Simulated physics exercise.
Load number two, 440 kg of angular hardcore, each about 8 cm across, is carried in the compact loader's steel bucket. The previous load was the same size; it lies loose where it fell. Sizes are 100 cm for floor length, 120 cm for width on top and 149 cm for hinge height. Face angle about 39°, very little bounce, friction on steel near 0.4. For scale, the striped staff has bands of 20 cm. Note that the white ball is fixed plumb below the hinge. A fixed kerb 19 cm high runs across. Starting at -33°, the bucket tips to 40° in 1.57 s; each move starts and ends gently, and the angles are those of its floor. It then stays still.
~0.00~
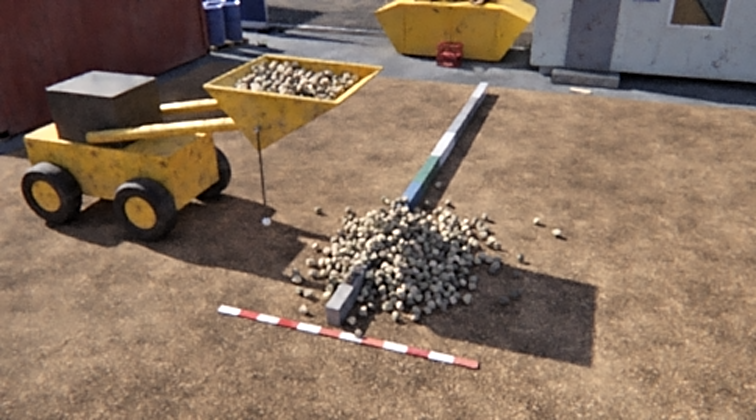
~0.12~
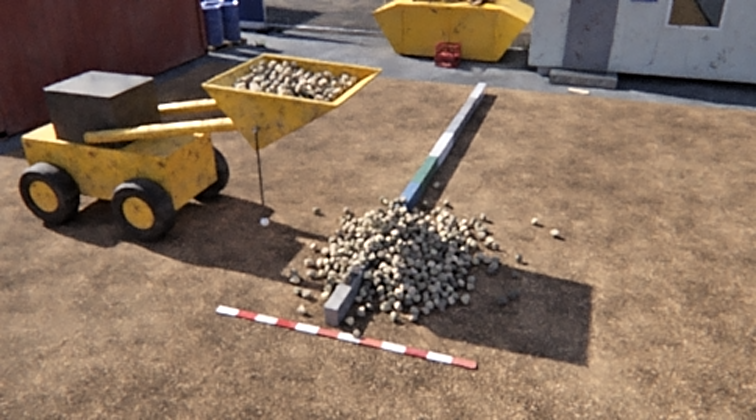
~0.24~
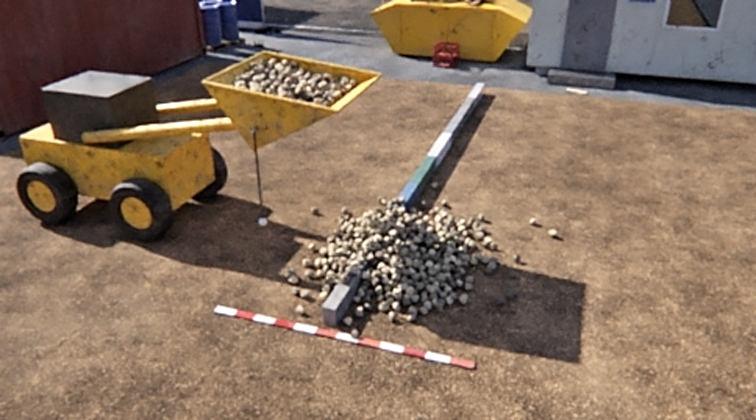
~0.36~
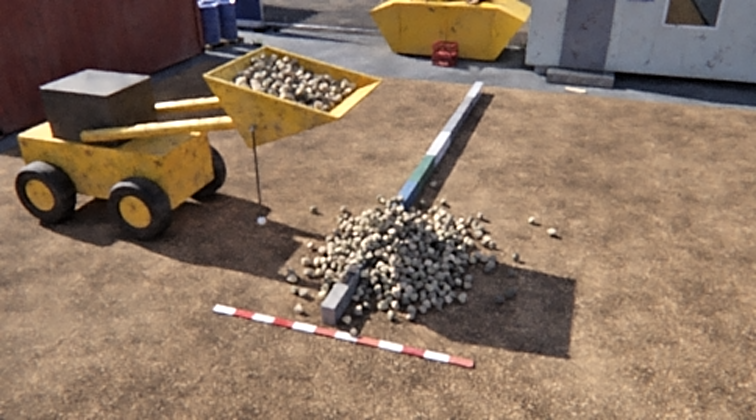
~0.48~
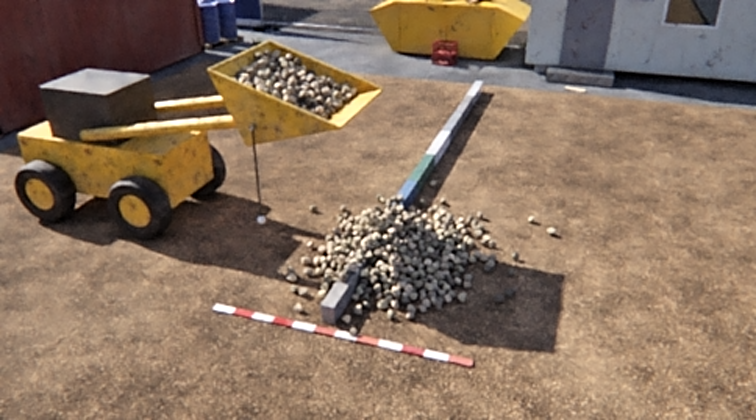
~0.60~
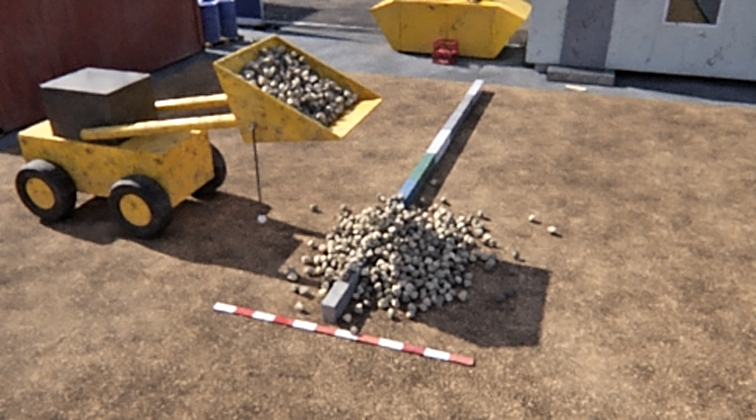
A yellow compact loader's raised bucket, full of pale rounded stones, slowly tilts its lip downward while the stones shift slightly inside and the view drifts only slightly at first. The loader stands at left on brown ground, seen from above, beside a loose stone heap over a long kerb, with a red-and-white striped staff in front. Behind are blue barrels, a yellow skip and a pale cabin.
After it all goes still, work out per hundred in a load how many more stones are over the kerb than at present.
Around 42 stones per hundred.
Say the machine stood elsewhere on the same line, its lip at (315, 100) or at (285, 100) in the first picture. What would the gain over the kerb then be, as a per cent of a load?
Some 10 percent, and then 0 percent.
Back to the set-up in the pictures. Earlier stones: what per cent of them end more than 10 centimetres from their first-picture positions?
I'd say roughly 5 per cent of them.
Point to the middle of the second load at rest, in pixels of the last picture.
In the last view, about pixel (371, 233).
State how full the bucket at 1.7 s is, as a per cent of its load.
About 60 percent.
After 1.2 s the floor is at 29°; in per cent of one load, 100 in the bucket, 28 on this side of the kerb, 72 over the kerb; the foremost stones are at (517, 262).
After 1.7 s the floor is at 40°; in per cent of one load, 62 in the bucket, 66 on this side of the kerb, 73 over the kerb; the foremost stones are at (517, 262).
After 2.0 s the floor is at 40°; in per cent of one load, 18 in the bucket, 91 on this side of the kerb, 91 over the kerb; the foremost stones are at (517, 262).
After 4.8 s the floor is at 40°; in per cent of one load, 0 in the bucket, 86 on this side of the kerb, 114 over the kerb; the foremost stones are at (517, 262). Net gain over the kerb, 42.
